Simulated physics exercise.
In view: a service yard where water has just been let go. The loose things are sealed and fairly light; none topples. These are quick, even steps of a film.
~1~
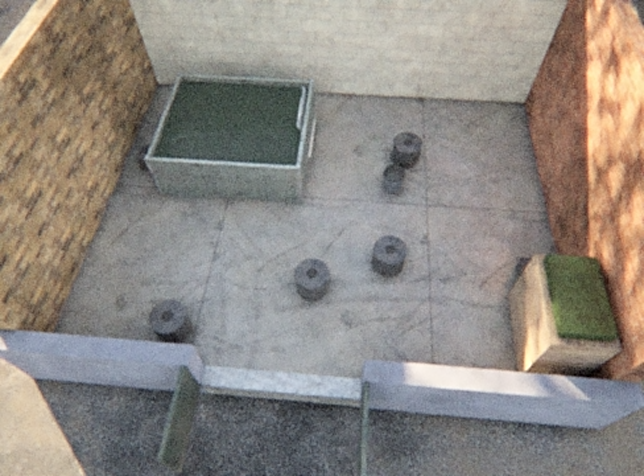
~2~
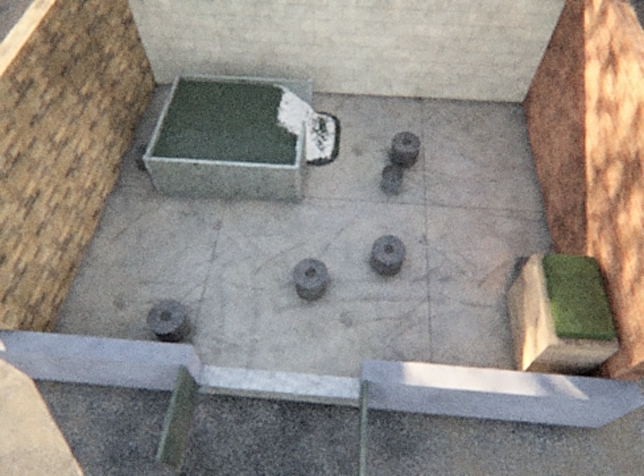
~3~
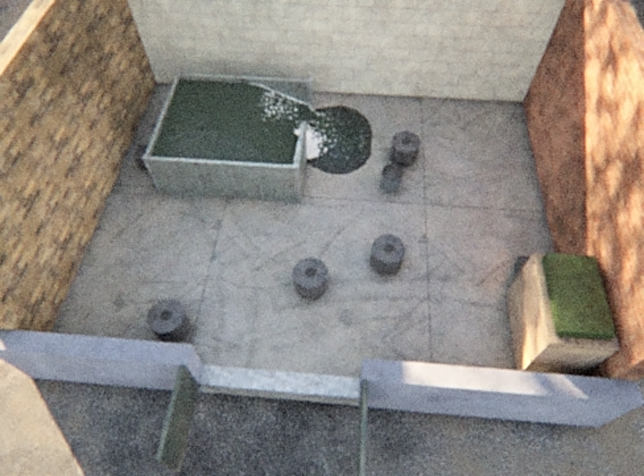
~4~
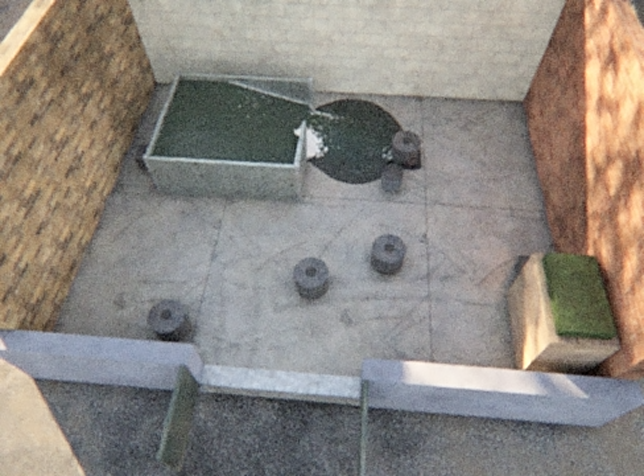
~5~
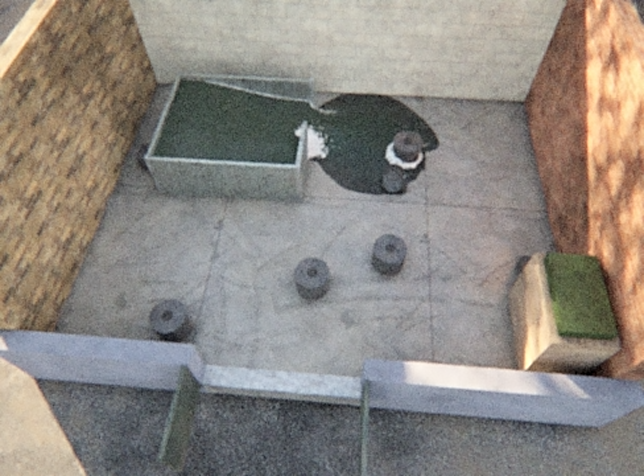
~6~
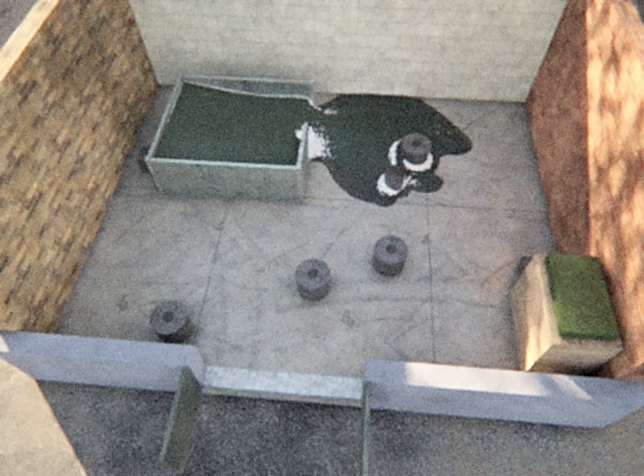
Dark green water pouring from a walled tank through its right side, spreading across a concrete yard and foaming around two grey drums.
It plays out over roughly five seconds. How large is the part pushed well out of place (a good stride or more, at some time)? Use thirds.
Share: From one to two thirds.
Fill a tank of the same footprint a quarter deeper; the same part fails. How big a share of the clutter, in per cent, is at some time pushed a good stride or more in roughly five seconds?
Close to 60 %.
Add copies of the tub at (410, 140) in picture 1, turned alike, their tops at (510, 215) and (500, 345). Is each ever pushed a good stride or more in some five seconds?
One after the other: Shifted that much, under that.
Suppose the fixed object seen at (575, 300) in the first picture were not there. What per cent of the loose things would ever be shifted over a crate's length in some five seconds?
Some 40 per cent.
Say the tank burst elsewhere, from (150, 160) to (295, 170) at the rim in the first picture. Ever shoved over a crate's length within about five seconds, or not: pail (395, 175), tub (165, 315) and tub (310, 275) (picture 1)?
As listed: Never so far, shifted that much, moved that far.
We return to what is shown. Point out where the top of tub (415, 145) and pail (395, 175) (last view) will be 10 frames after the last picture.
At about (540, 189) and (435, 218).
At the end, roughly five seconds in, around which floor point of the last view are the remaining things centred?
Near (293, 279).
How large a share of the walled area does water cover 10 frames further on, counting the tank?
About 45 per cent.
A moment on, 1 of 7 are well off their spots; 0 afloat.
Next, 2 of 7 are well off their spots; 1 afloat.
Later, 3 of 7 are well off their spots; 1 afloat.
In the end, 4 of 7 are well off their spots, and 4 have been at some point; 2 afloat.
